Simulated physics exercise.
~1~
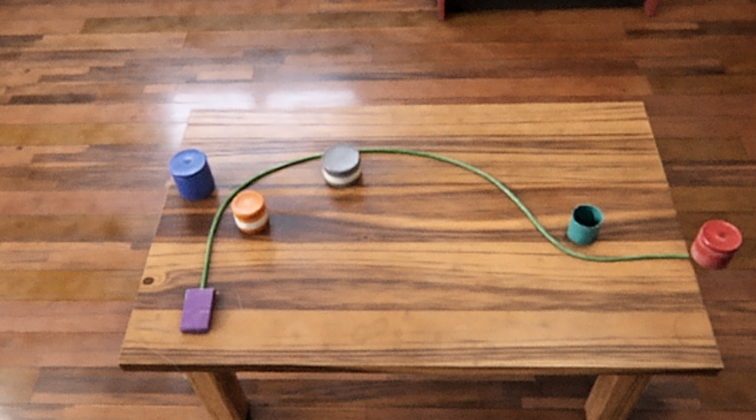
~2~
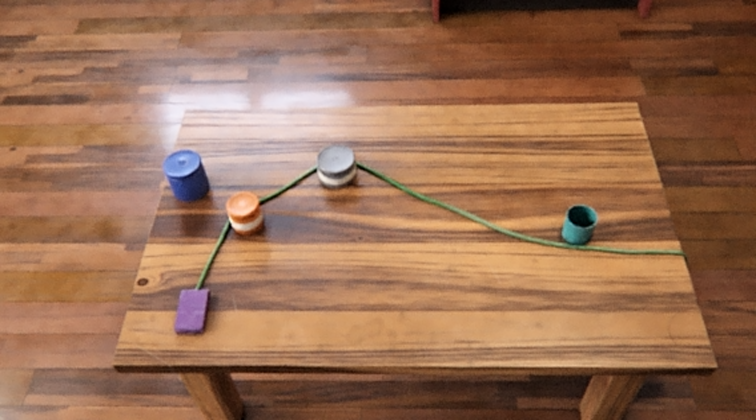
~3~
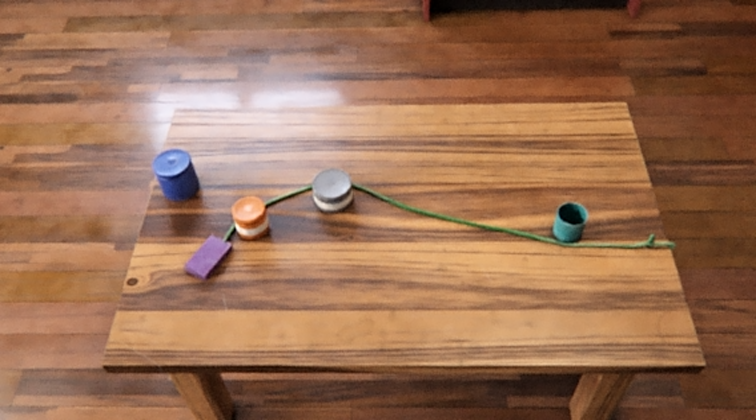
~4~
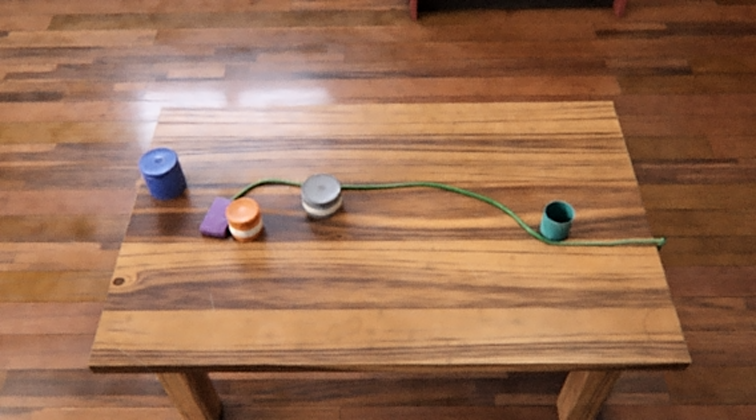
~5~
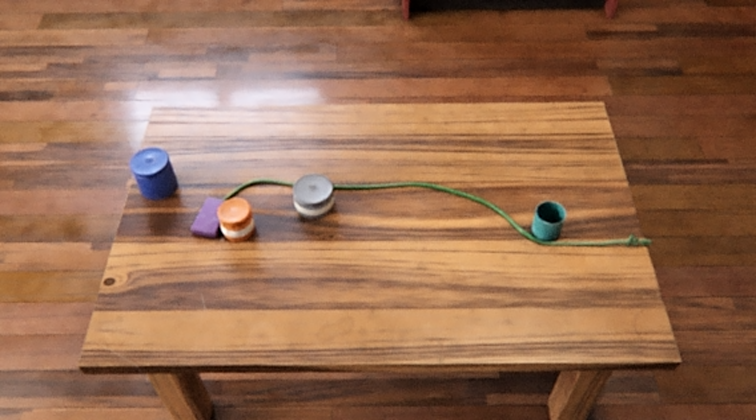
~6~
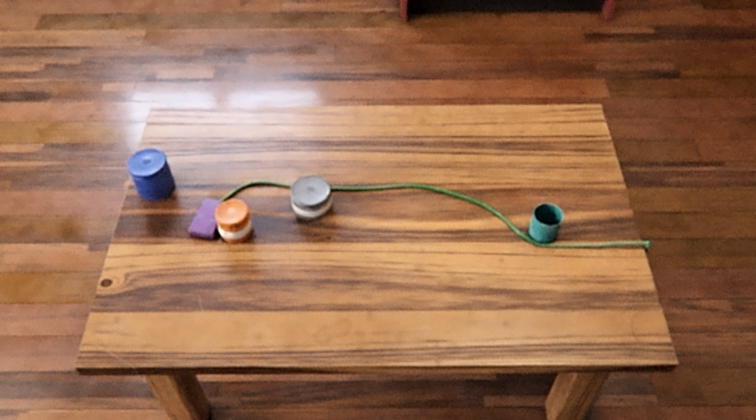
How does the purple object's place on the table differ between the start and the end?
At the start it lies near the front left of the table, well in front of the orange canister. By the end it is farther back, resting just to the left of the orange canister.
A wooden table on a plank floor is seen from above and in front as the view pans slightly right. A green cable curves from a flat purple object at the front left, behind orange and grey canisters, to a red round object at the right edge, with a blue tub and teal cup nearby. The red object drops out of sight, and the cable pulls tight against the canisters. The purple object is dragged toward the back, and the grey canister slides a little forward. Finally the purple object rests beside the orange canister, the cable slack again.
